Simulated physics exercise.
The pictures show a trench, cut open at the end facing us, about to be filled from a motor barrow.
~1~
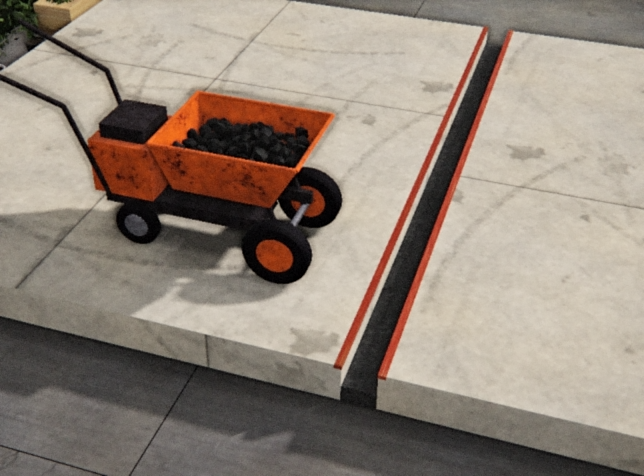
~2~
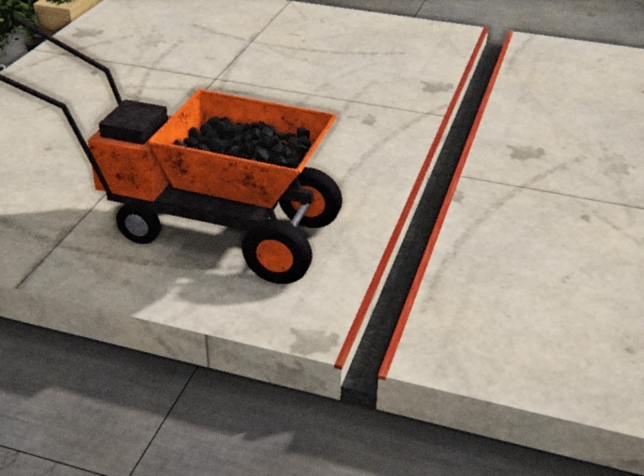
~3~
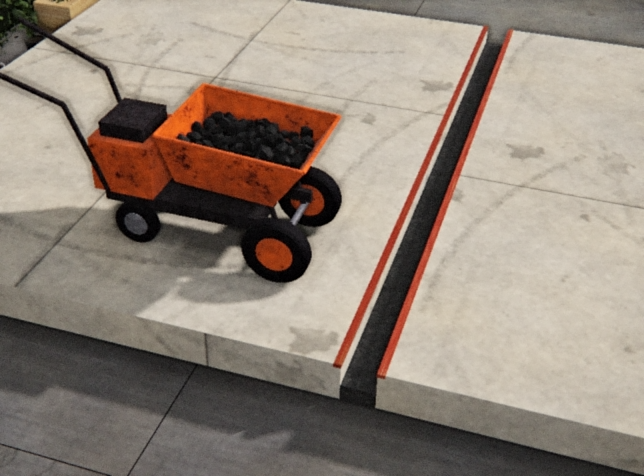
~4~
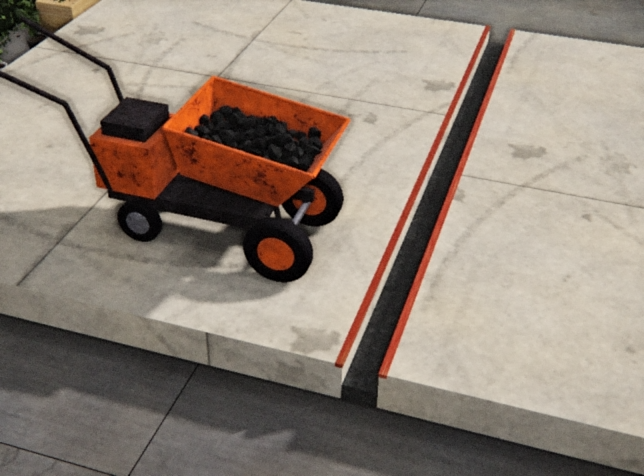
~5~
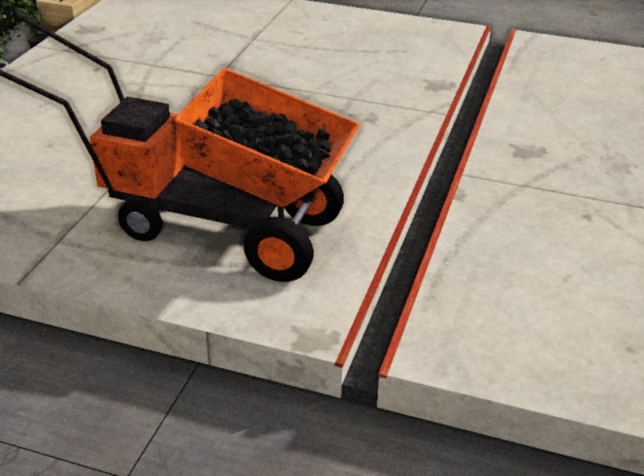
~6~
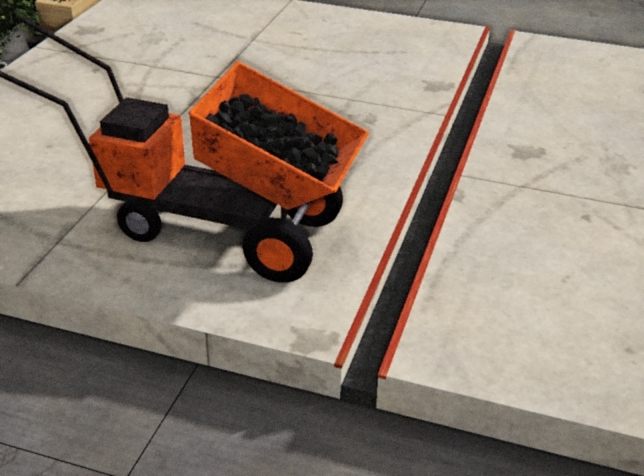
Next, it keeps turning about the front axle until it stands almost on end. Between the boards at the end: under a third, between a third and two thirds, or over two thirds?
The trench ends with from one third to two thirds of it.
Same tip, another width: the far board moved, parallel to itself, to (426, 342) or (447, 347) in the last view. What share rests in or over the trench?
In turn 90 and 90 in a hundred.
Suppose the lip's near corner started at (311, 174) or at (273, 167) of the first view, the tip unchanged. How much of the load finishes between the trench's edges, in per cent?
About 40 and 60 per cent.
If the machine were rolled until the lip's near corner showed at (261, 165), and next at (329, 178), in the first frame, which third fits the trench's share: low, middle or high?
In turn: In the middle band; under a third.
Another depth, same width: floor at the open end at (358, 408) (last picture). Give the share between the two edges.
About 60 per cent.
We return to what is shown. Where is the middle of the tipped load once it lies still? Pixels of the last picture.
Close to (410, 271).
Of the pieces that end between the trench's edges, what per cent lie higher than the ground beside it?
About 35 per cent.
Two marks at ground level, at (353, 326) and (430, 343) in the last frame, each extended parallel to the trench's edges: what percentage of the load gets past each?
Near 90 % and 20 %.
Shortly afterwards, skip tipped steeply; the whole lot in the skip.
Next, skip tipped right over; all but a few in the skip; a little in or heaped over the trench; only a few beyond it; only a few falling.
Some moments later, skip tipped right over; near a third in the skip; near a third in or heaped over the trench; near a third beyond it.
In the end, skip tipped right over; a little in the skip; only a few short of the trench; near half in or heaped over the trench; near a third beyond it.
